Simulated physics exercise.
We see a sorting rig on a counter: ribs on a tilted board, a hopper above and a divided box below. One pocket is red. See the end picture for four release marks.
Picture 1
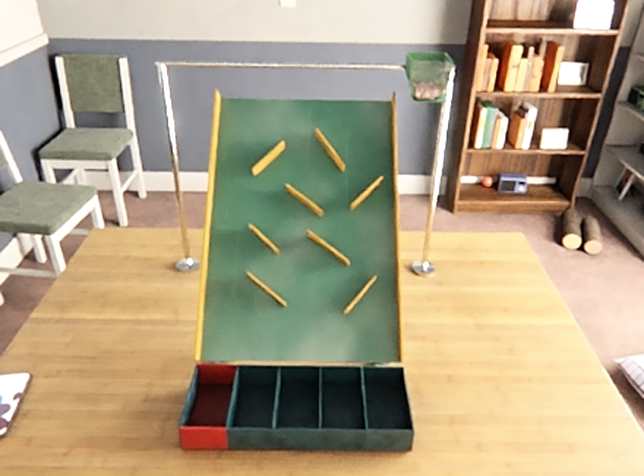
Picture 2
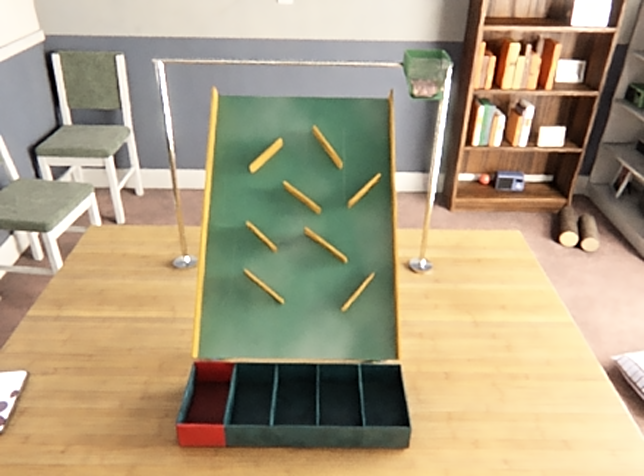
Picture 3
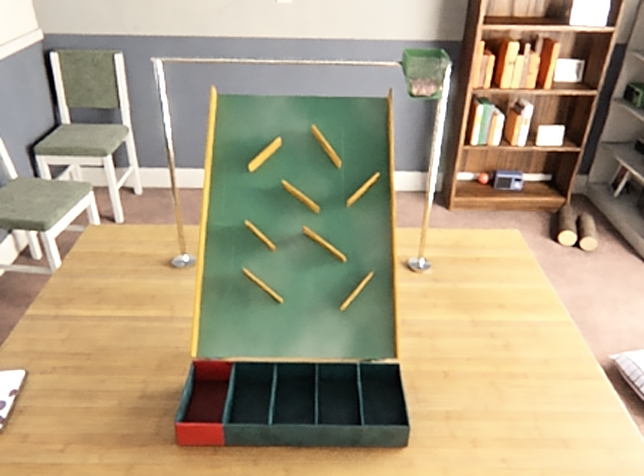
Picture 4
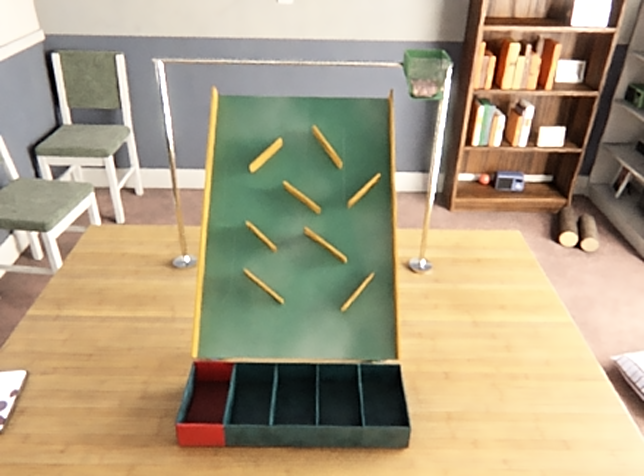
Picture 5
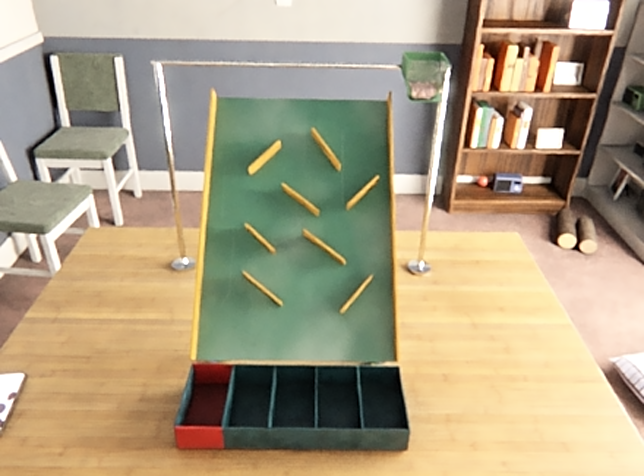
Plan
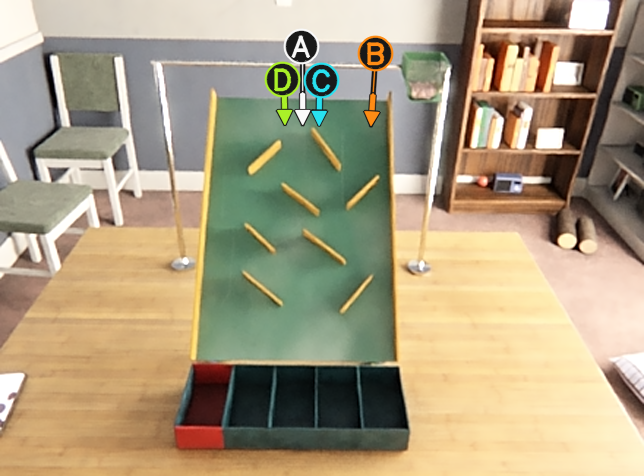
A tilted green board with yellow ribs stands above a divided box, and nothing visibly moves.
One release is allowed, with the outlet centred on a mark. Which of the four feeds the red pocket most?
D.
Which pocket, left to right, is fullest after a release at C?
The third.
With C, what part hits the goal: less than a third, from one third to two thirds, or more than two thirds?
Mark C gives less than a third.
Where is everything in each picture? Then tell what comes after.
Hopper at (427, 89), sugar pearls, door shut, in the first picture.
Ribs (250, 167) to (281, 138), (314, 126) to (342, 163), (284, 182) to (320, 209), in the second picture.
Ribs (348, 202) to (379, 173), (246, 221) to (274, 247), (304, 227) to (345, 258), in the third picture.
Ribs (244, 270) to (282, 301), (343, 309) to (373, 274), in the fourth picture.
Red pocket at (199, 436), number 1 of 5 from the left, in the fifth picture.
On the marked copy, mark A meets the board at (302, 119); mark B meets the board at (371, 120); mark C meets the board at (319, 120); mark D meets the board at (284, 119).
For mark A, a stray few in the red pocket, most in other pockets, a small part outside the box.
For mark B, none in the red pocket, nearly all in other pockets, a small part outside the box.
For mark C, a stray few in the red pocket, nearly all in other pockets, a stray few outside the box.
For mark D, about a quarter in the red pocket, about two thirds in other pockets, a small part outside the box.
